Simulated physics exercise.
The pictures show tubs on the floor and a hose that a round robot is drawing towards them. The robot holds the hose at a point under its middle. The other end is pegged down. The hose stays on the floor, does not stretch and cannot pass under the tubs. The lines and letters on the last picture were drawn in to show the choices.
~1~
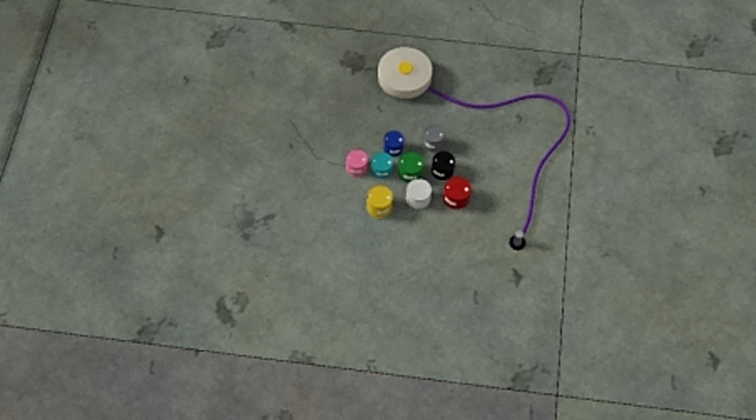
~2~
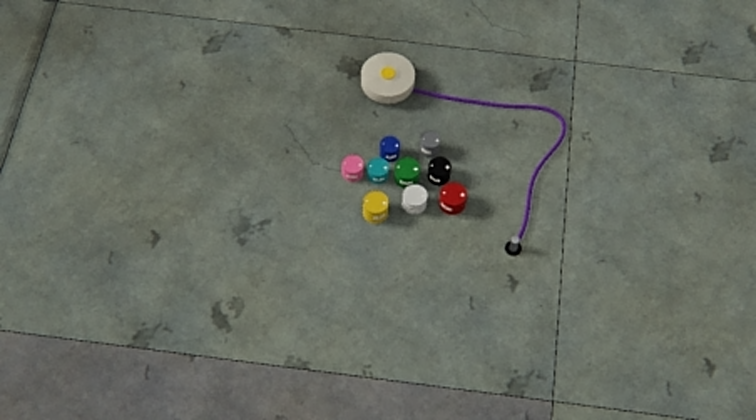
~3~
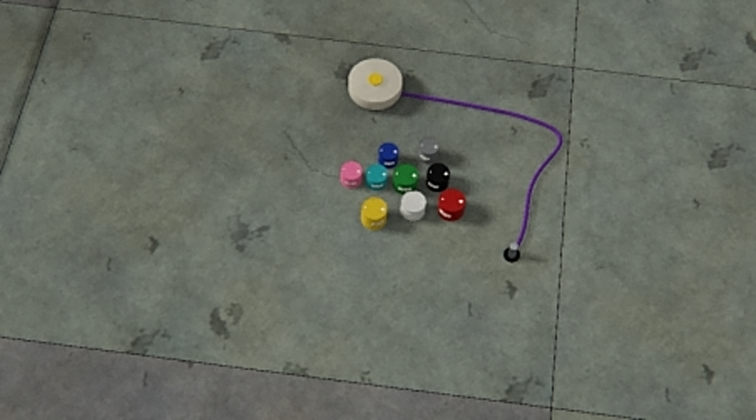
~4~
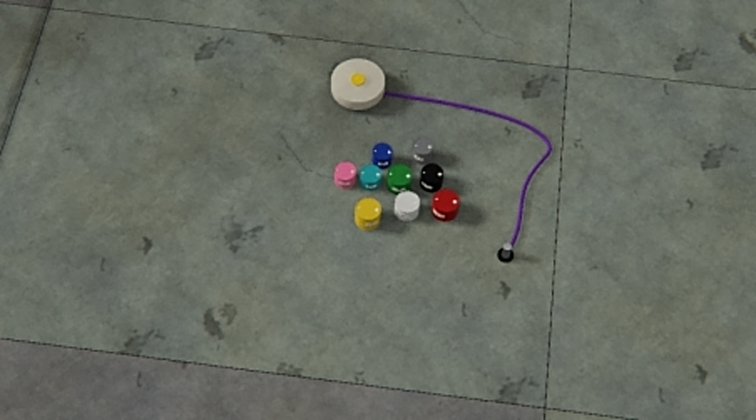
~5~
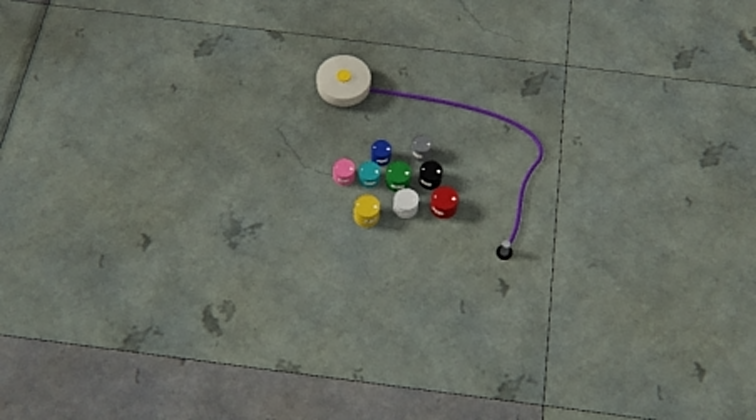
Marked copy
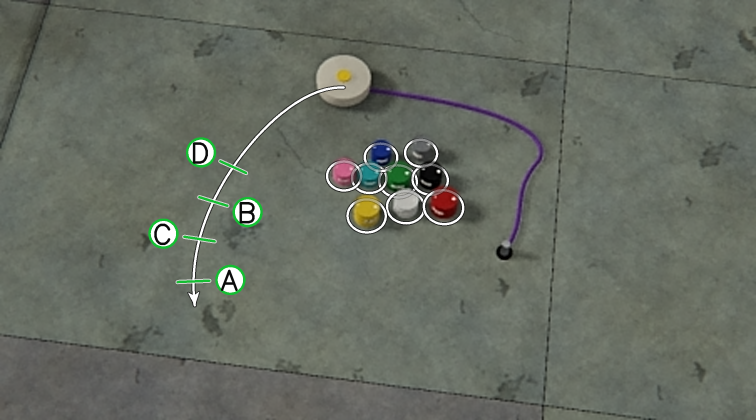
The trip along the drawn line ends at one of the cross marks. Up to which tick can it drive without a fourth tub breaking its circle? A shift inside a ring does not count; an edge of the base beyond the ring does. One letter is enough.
Up to mark B.
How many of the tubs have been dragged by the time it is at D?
The count is none.
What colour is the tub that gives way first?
Grey.
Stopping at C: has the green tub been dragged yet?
Yes.
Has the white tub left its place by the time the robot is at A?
Yes.
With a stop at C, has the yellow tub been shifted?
By then, no.
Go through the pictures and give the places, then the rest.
Robot (405, 74); peg (518, 238); green tub (411, 167), in the first picture.
Robot (388, 79); white tub (415, 199), in the second picture.
Robot (375, 85); black tub (438, 178), in the third picture.
Robot (358, 85); grey tub (423, 152), in the fourth picture.
Robot (344, 82); yellow tub (367, 211); pink tub (344, 172); peg (505, 248), in the fifth picture.
On the marked copy, A at (194, 281); B at (213, 201); C at (200, 239); D at (233, 167); the route from (344, 87) via (232, 169) to (195, 305).
Following B. Soon after the start, robot (285, 105).
Later, robot (241, 150).
In the end, robot (212, 196); grey tub (411, 162); one over the rings.
As for the rest, A has nine over the rings; C has six over the rings; D is within the limit but short.
